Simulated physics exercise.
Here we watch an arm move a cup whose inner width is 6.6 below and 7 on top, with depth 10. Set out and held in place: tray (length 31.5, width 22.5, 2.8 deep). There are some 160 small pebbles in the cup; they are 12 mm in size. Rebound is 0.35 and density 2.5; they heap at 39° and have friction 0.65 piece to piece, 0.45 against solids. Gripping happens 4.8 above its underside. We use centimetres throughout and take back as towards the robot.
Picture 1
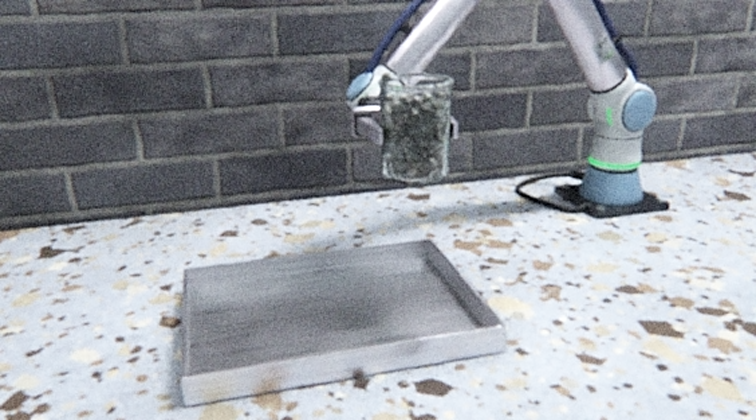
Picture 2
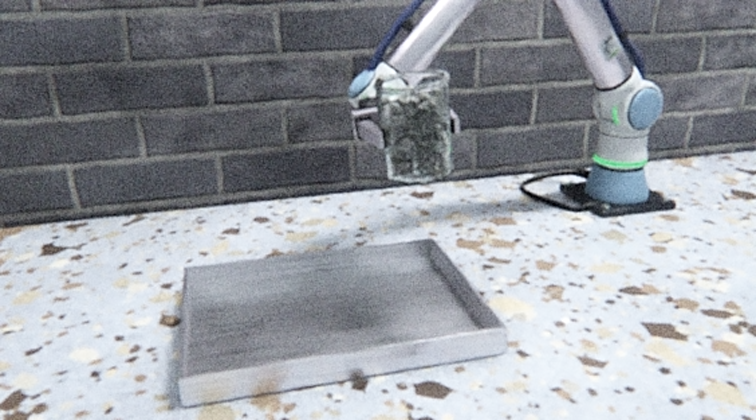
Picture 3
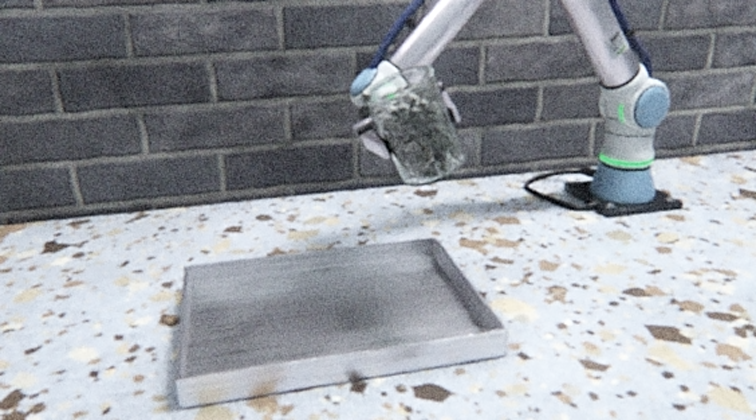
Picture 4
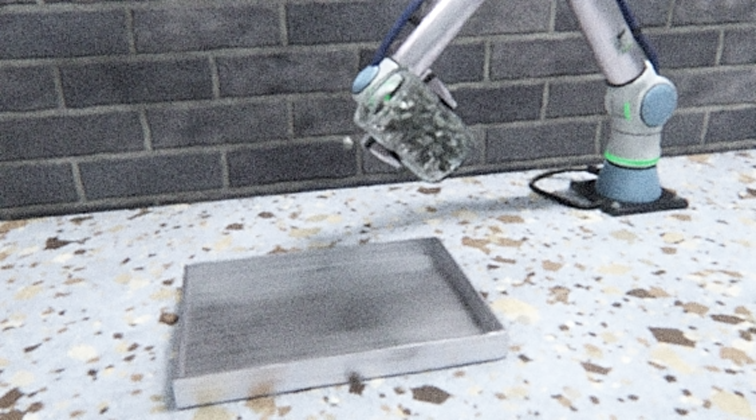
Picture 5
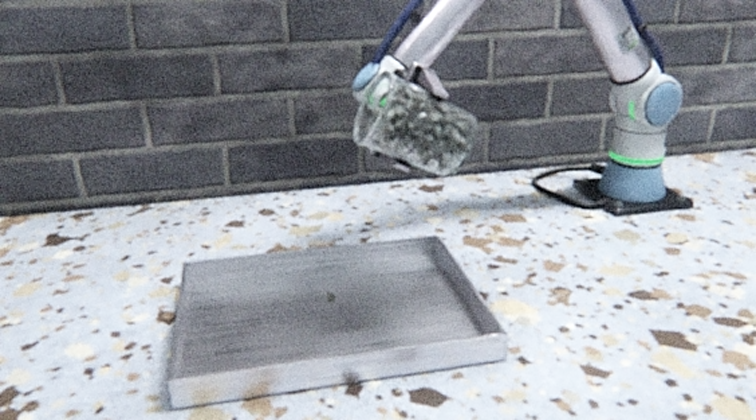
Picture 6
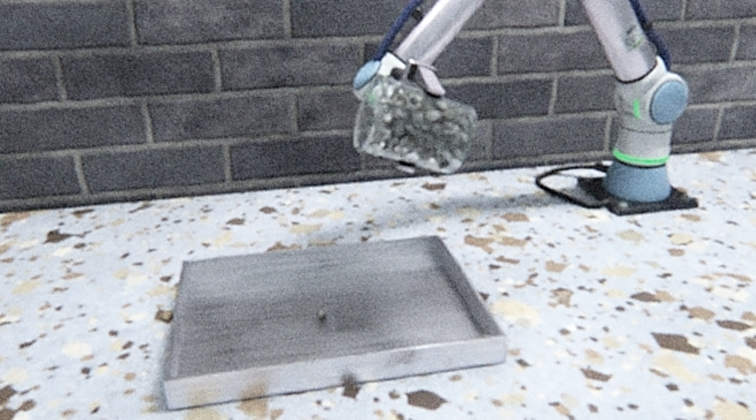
We see a robot arm holding a clear cup of small pebbles behind a grey tray on a speckled surface, gradually tilting it far over to the left, while a single pebble drops out and lands in the tray.
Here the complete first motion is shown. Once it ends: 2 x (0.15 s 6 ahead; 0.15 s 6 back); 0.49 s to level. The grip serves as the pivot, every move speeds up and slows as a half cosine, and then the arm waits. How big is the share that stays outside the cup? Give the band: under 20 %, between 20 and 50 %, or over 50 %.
Band: Between 20 and 50 %.
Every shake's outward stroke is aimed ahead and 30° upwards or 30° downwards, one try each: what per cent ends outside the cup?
Roughly 45 per cent, then 10 per cent.
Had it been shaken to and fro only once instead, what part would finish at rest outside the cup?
Result: Approximately 20 per cent.
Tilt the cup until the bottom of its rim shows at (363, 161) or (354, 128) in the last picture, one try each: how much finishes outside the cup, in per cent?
Near 70 and 10 in a hundred.
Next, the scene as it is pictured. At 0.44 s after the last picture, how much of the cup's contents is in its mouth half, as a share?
45 per cent.
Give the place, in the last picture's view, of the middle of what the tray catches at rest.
(277, 312).
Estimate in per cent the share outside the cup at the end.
Around 30 in a hundred.
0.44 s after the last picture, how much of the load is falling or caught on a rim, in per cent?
Roughly 1 per cent.
Then, 0.44 s on, tilted 69° forward, highest piece 23 above the table; 134 in the cup, 30 in the tray, 1 in flight or on a rim.
Then, 0.87 s on, tilted 29° forward, highest piece 24 above the table; 115 in the cup, 50 in the tray.
Then, 1.29 s on, level, highest piece 24 above the table; 115 in the cup, 50 in the tray.
Then, 2.34 s on, level, highest piece 24 above the table; 115 in the cup, 50 in the tray.
In the end, 115 in the cup, 50 in the tray. That is 30 % outside the cup.
